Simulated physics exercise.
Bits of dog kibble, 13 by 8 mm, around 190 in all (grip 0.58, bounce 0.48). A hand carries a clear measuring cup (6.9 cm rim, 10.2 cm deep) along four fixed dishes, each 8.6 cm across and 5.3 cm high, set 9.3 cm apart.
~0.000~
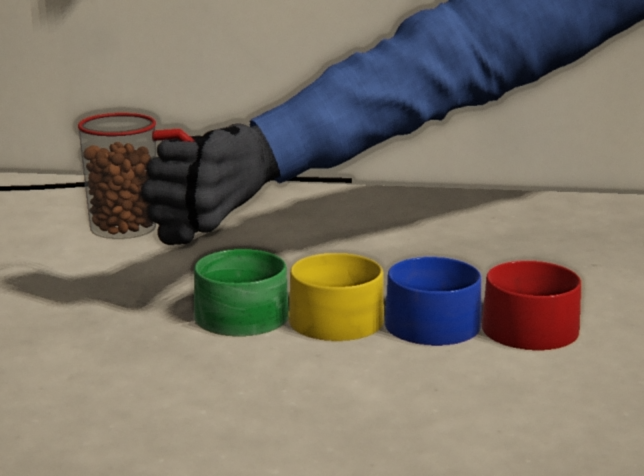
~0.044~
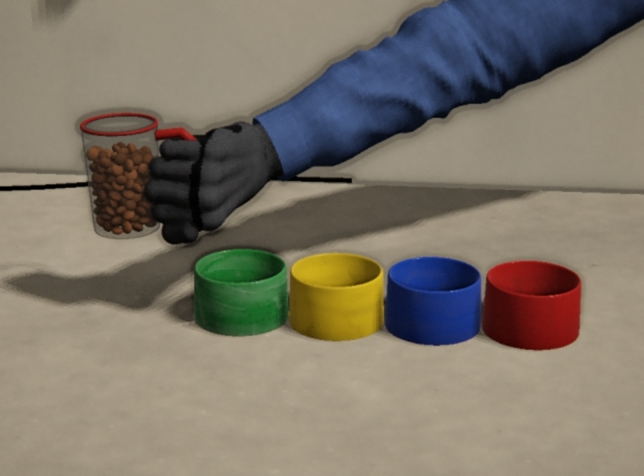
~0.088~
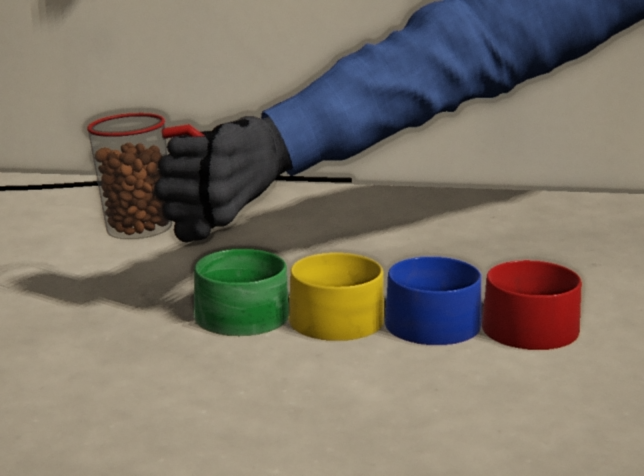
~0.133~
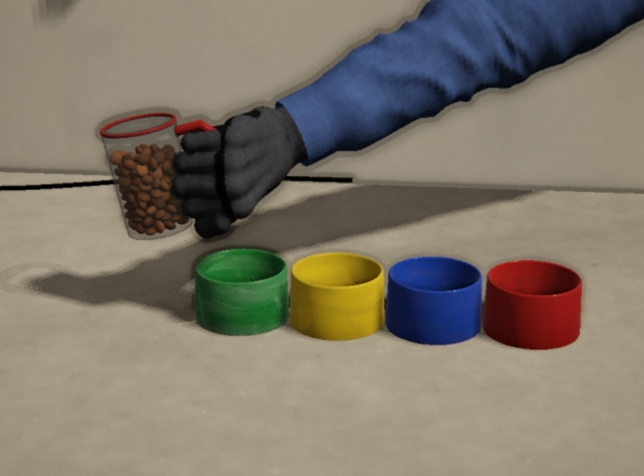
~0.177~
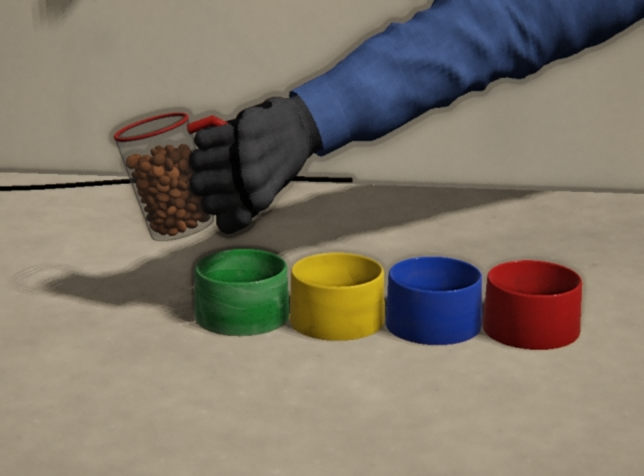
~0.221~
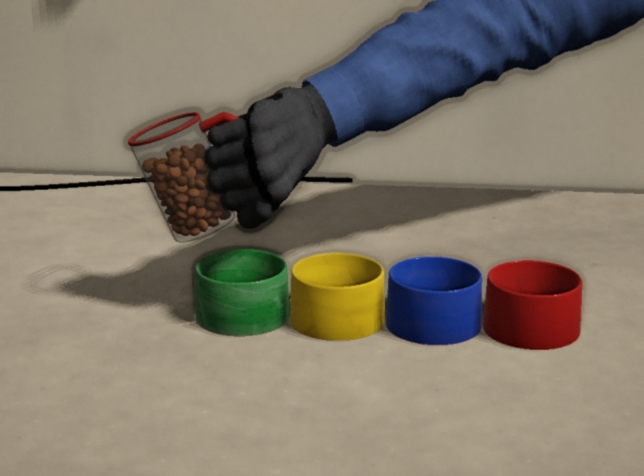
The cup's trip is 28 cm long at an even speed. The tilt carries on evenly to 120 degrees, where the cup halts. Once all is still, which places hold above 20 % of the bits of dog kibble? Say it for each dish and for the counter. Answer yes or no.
Red dish: No; blue dish: No; green dish: No; yellow dish: Yes; on the counter: No.
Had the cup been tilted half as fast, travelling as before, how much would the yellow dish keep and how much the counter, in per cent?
Then: Yellow 100, counter 0.
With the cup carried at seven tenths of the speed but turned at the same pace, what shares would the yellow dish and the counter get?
Yellow 100, counter 0.
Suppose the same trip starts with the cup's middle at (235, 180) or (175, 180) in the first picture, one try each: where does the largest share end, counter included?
Most goes to: Blue, then blue.
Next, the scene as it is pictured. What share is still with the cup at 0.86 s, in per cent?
About 100 per cent.
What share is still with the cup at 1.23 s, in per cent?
About 45 per cent.
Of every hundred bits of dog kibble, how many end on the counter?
Some 0 per cent.
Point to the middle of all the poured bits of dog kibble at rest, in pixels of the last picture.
Around (340, 293).
After 0.61 s, tilt 69 degrees; cup holds 100 %.
After 0.86 s, tilt 100 degrees; cup holds 100 %.
After 1.23 s, tilt 120 degrees; cup holds 45 %, yellow 55 %.
By 2.1 s all is still; red 0 %, blue 0 %, green 0 %, yellow 100 %, counter 0 %.
